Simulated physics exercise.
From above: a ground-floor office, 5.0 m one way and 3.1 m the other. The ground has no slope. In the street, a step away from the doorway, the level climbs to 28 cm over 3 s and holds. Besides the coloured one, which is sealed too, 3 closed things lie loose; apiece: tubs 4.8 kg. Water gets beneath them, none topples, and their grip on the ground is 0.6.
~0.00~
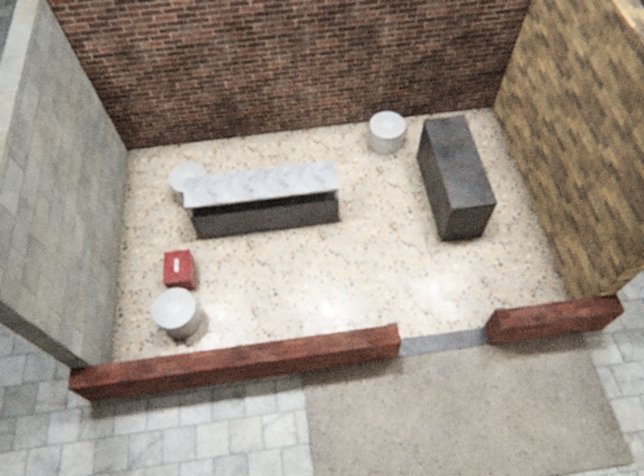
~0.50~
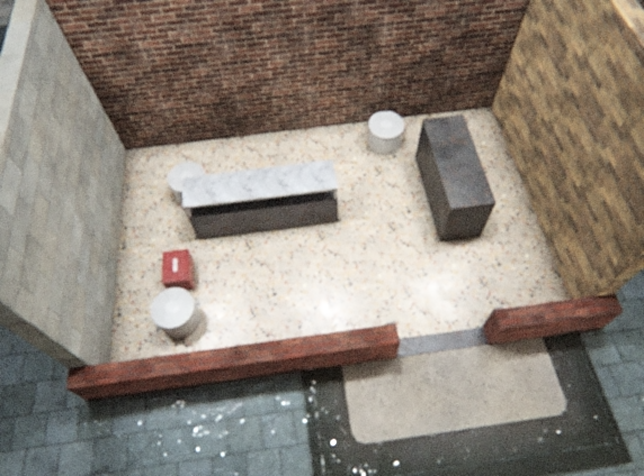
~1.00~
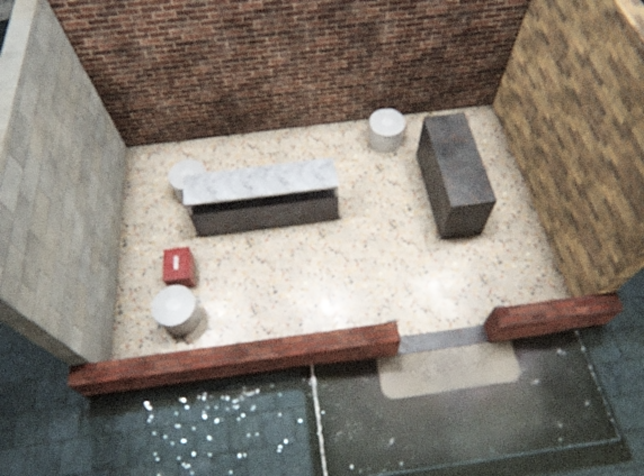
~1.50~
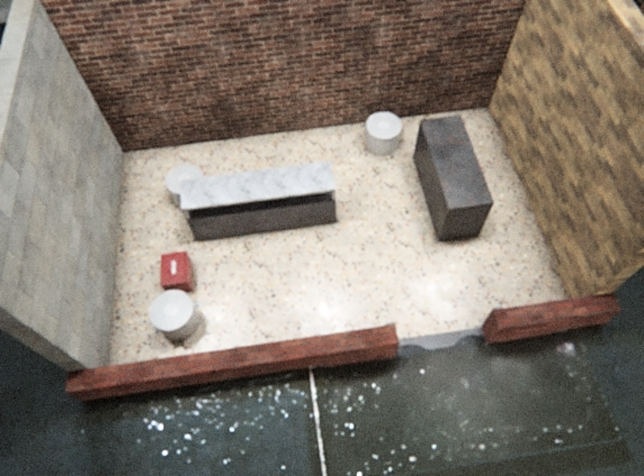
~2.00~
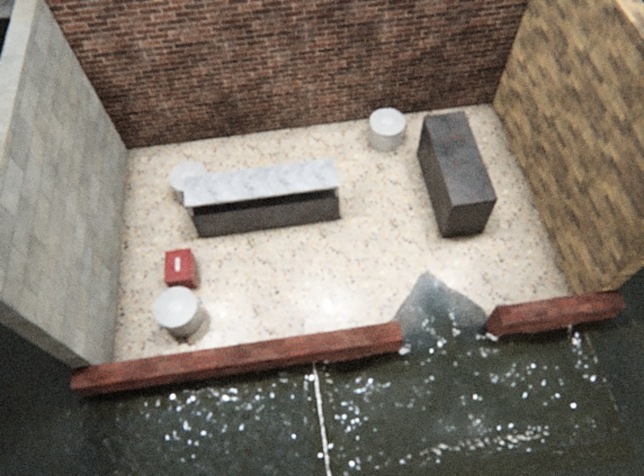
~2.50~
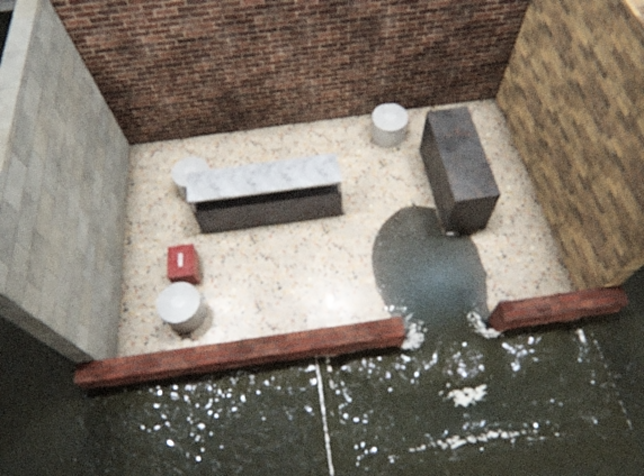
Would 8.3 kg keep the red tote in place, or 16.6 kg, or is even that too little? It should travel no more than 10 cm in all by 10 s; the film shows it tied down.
I expect that only the larger load is enough.
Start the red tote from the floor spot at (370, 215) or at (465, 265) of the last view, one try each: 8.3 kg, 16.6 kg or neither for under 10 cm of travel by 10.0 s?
In turn: Neither is enough; neither is enough.
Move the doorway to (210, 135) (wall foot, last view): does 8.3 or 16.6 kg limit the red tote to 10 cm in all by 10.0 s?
Then only the larger load is enough.
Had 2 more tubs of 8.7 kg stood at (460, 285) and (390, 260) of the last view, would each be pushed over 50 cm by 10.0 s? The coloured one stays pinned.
In turn: Past it, past it.
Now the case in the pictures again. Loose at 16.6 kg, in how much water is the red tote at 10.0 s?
About 10 cm.
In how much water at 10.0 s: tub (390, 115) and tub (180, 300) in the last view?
About 17 and 10 cm.
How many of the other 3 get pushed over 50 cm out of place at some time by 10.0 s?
That makes 2.
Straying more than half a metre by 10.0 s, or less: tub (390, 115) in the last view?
It is more.
After 3.5 s the red tote would be 0 cm from its start with 8.3 kg and 0 cm from its start with 16.6 kg; 0 cm of water round it then.
After 4.5 s the red tote would be 0 cm from its start with 8.3 kg and 0 cm from its start with 16.6 kg; 1 cm of water round it then.
After 7.0 s the red tote would be 0 cm from its start with 8.3 kg and 0 cm from its start with 16.6 kg; 4 cm of water round it then.
After 10.0 s the red tote would be 91 cm from its start with 8.3 kg and 0 cm from its start with 16.6 kg; 10 cm of water round it then.
